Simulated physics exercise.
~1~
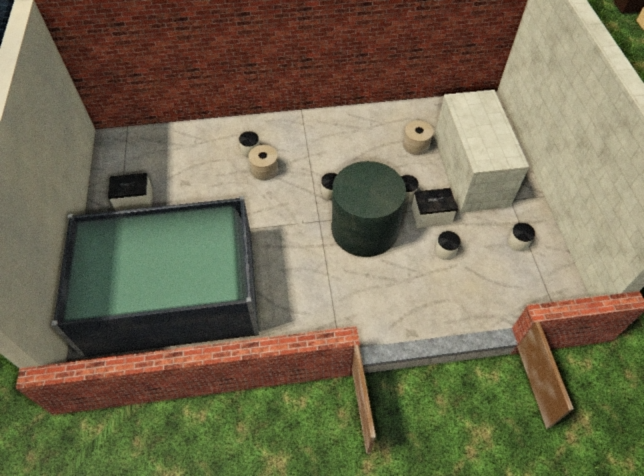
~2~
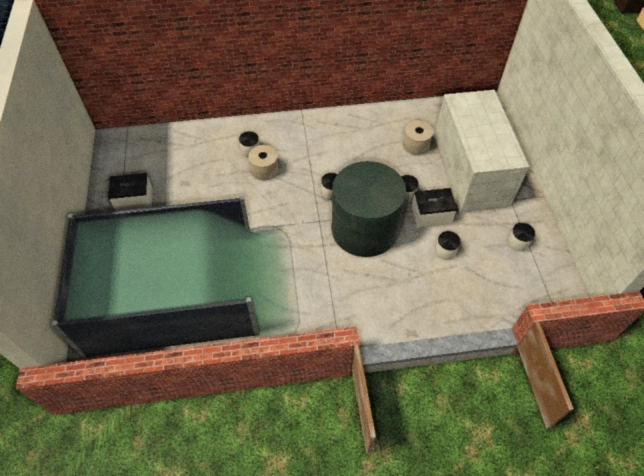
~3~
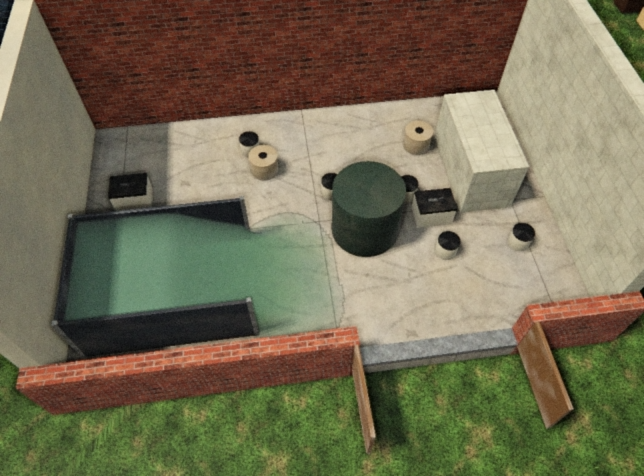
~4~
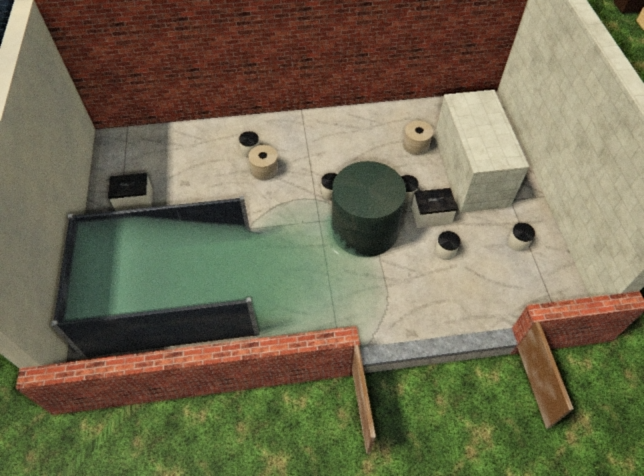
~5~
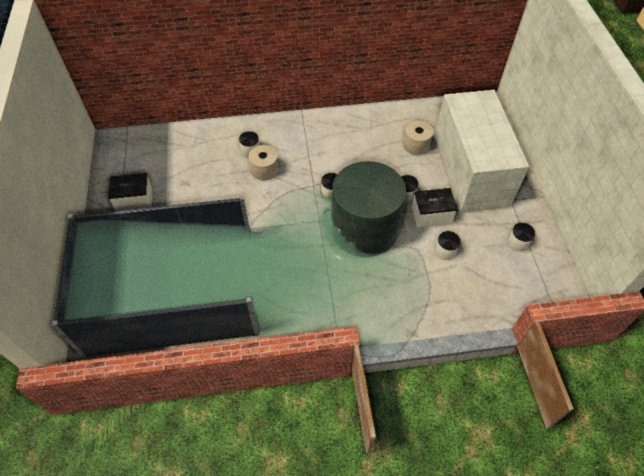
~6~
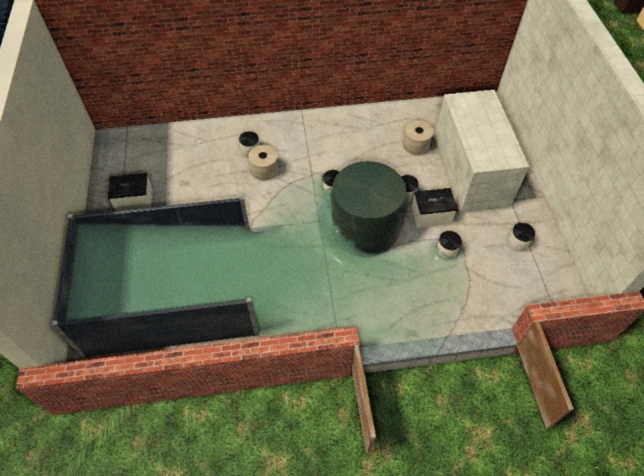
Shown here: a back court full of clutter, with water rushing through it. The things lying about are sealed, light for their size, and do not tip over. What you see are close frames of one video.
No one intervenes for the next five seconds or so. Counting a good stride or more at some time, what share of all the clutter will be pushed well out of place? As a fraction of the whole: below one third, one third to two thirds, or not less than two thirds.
Share shifted well: Middle, a third to two thirds.
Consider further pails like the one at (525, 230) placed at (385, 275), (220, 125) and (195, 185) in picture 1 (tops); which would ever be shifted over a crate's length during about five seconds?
Okay, in order the twins go a long way, nowhere much, nowhere much.
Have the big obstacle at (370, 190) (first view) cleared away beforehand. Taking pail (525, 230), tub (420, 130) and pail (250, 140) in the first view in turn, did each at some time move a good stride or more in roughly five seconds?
In that order: Moved that far, yes, less than that.
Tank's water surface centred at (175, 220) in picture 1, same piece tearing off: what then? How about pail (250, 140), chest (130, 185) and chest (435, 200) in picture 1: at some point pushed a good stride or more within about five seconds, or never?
Well, in order they come out as stayed within it, stayed within it and moved that far.
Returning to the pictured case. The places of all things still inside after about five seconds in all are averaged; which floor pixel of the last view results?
That works out to about (356, 162) on the floor.
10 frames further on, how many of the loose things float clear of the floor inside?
By my tally, 2.
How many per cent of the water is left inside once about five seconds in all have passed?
About 74 percent.
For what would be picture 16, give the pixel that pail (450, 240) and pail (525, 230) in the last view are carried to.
About (531, 197), then about (553, 205).
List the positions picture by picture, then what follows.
The first frame shows a pail at (332, 180) rests on the ground; a pail at (449, 240), on the bottom; 0 of 10 have shifted.
The second frame shows a pail at (332, 180), on the bottom; a pail at (449, 240), on the bottom; 0 of 10 have shifted.
The third frame shows a pail at (332, 180), on the bottom; a pail at (449, 240), on the bottom; 0 of 10 have shifted.
The fourth frame shows a pail at (332, 180), on the bottom; a pail at (449, 240), on the bottom; 0 of 10 have shifted.
The fifth frame shows a pail at (332, 180), on the bottom; a pail at (449, 240), on the bottom; 0 of 10 have shifted.
The sixth frame shows a pail at (333, 177), on the bottom, close to its start; a pail at (451, 240) rests on the ground; 1 of 10 have shifted.
A moment on, 1 of 10 are well off their spots; 0 afloat.
Next, 3 of 10 are well off their spots; 2 afloat.
Later, 4 of 10 are well off their spots; 4 afloat.
In the end, 5 of 10 are well off their spots, and 5 have been at some point; 5 afloat.
